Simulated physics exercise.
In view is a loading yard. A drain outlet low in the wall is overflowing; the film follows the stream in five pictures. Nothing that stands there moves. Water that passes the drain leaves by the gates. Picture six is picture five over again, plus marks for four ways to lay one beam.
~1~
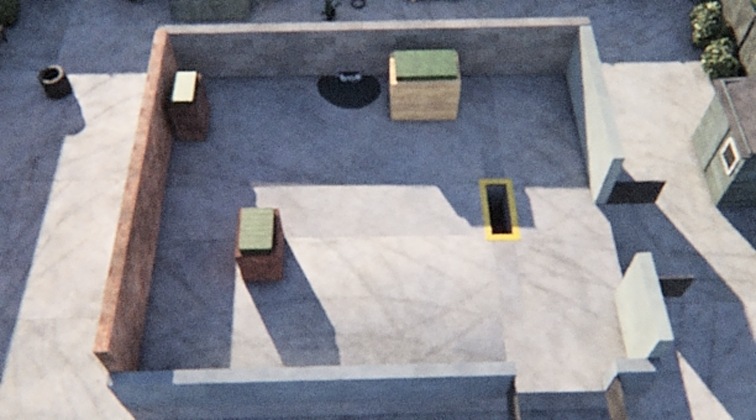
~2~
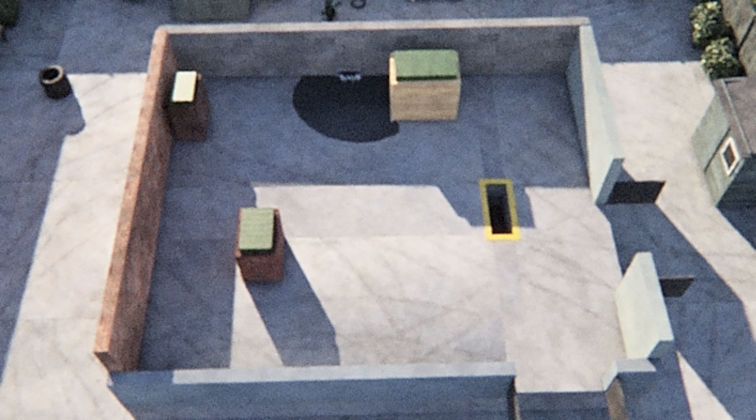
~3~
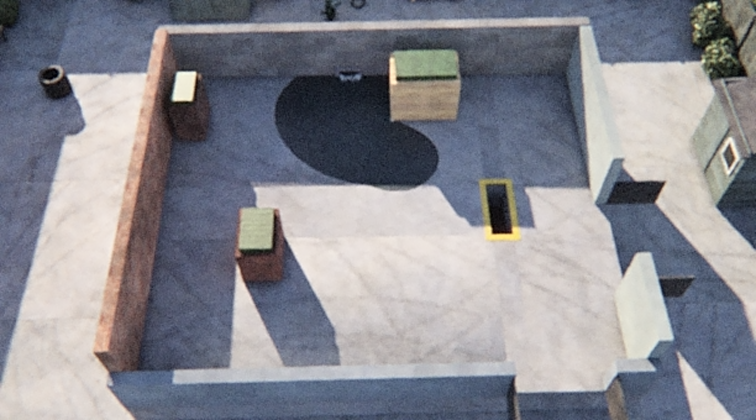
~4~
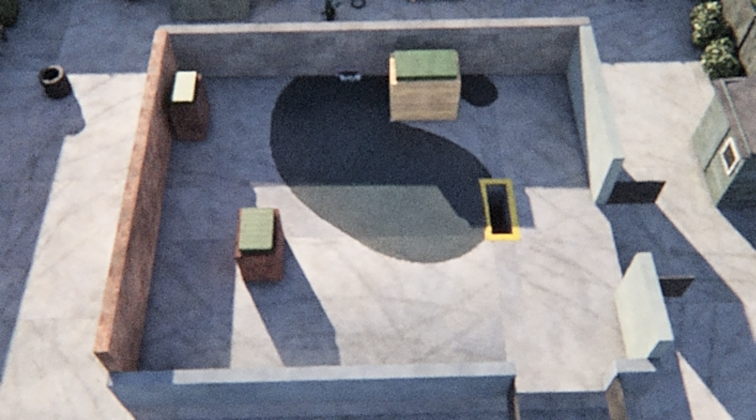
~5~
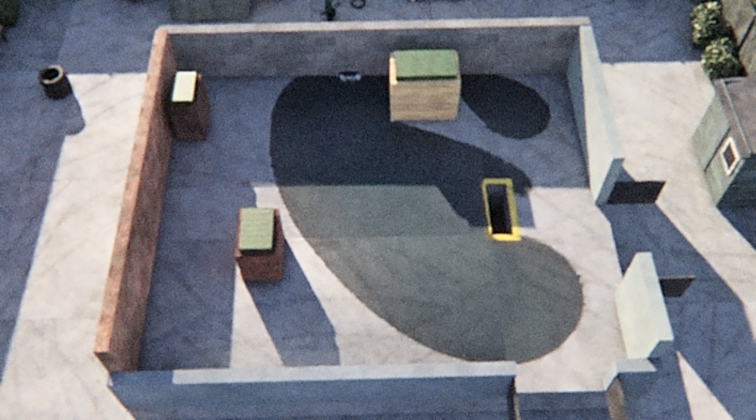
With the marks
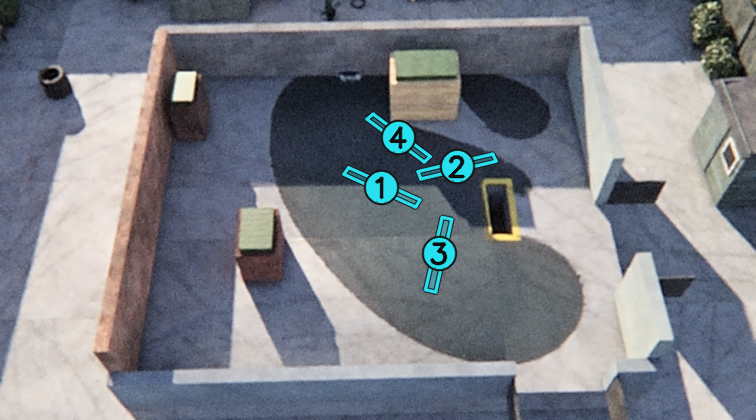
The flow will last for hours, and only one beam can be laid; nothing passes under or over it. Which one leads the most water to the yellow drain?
Take 1.
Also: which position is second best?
That would be 3.
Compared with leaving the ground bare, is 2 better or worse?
Worse.
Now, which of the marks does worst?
That is position 2.
On the marked copy, 1 from (346, 170) to (417, 203); 2 from (419, 175) to (494, 157); 3 from (430, 290) to (446, 218); 4 from (370, 116) to (427, 159).
For position 1, about 43 % of the stream runs into the yellow drain, about 57 % out by the gates.
For position 2, about 9 % of the stream runs into the yellow drain, about 91 % out by the gates.
For position 3, about 28 % of the stream runs into the yellow drain, about 71 % out by the gates.
For position 4, about 16 % of the stream runs into the yellow drain, about 84 % out by the gates.
